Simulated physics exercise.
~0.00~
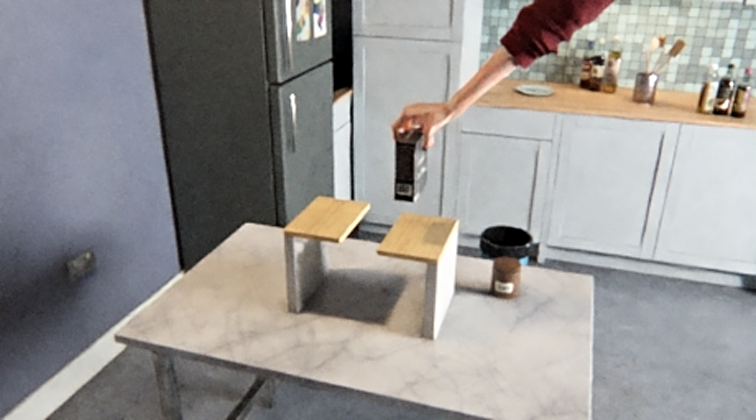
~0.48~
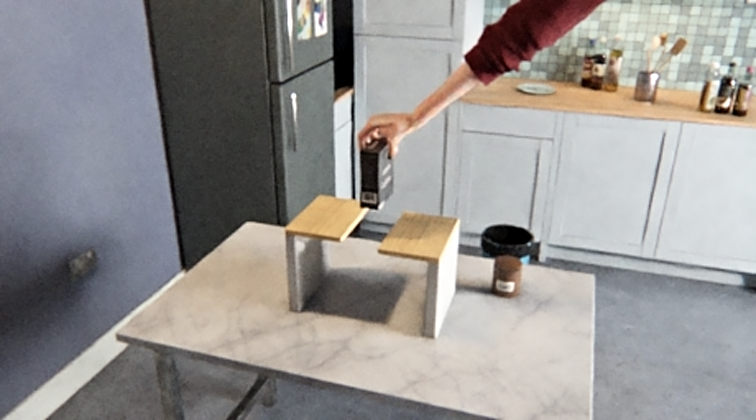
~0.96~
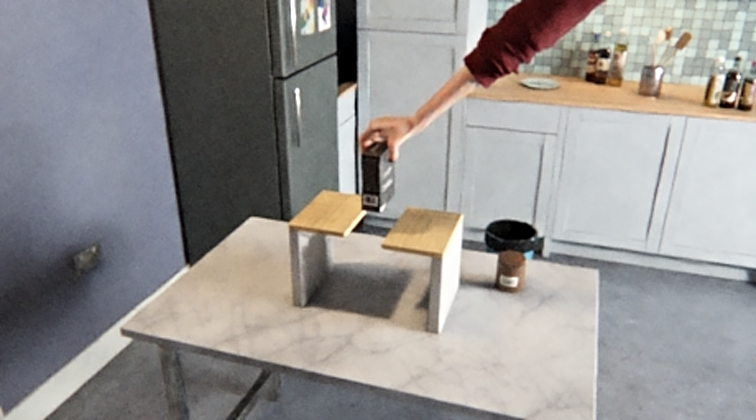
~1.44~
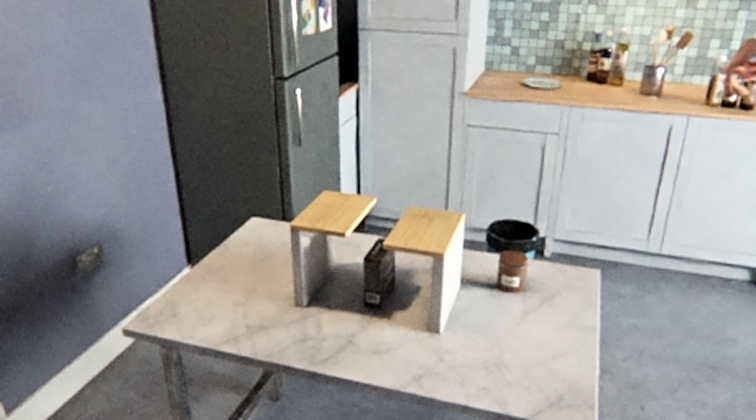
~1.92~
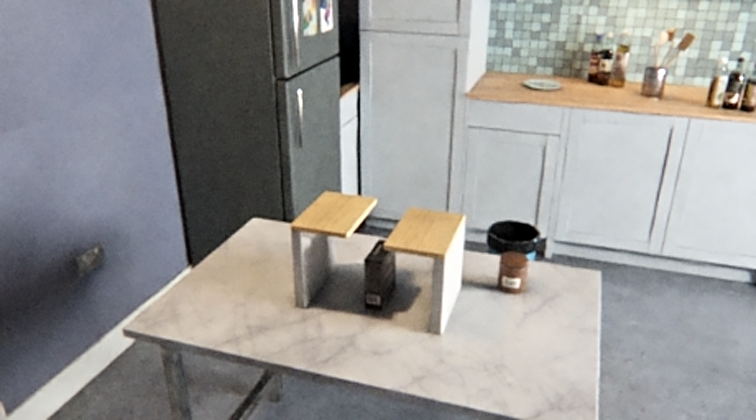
In a kitchen, two separate ledges with wooden tops stand on a marble-patterned table, leaving a narrow gap between them, with a brown jar to their right. A hand in a dark red sleeve holds a black packet upright above the ledges. The hand moves the packet left until it is over the gap, then lowers it slightly. It lets go, and the packet drops through the gap as the arm draws back out of the way. The packet ends standing upright on the table between the ledges, while the jar stays where it was.
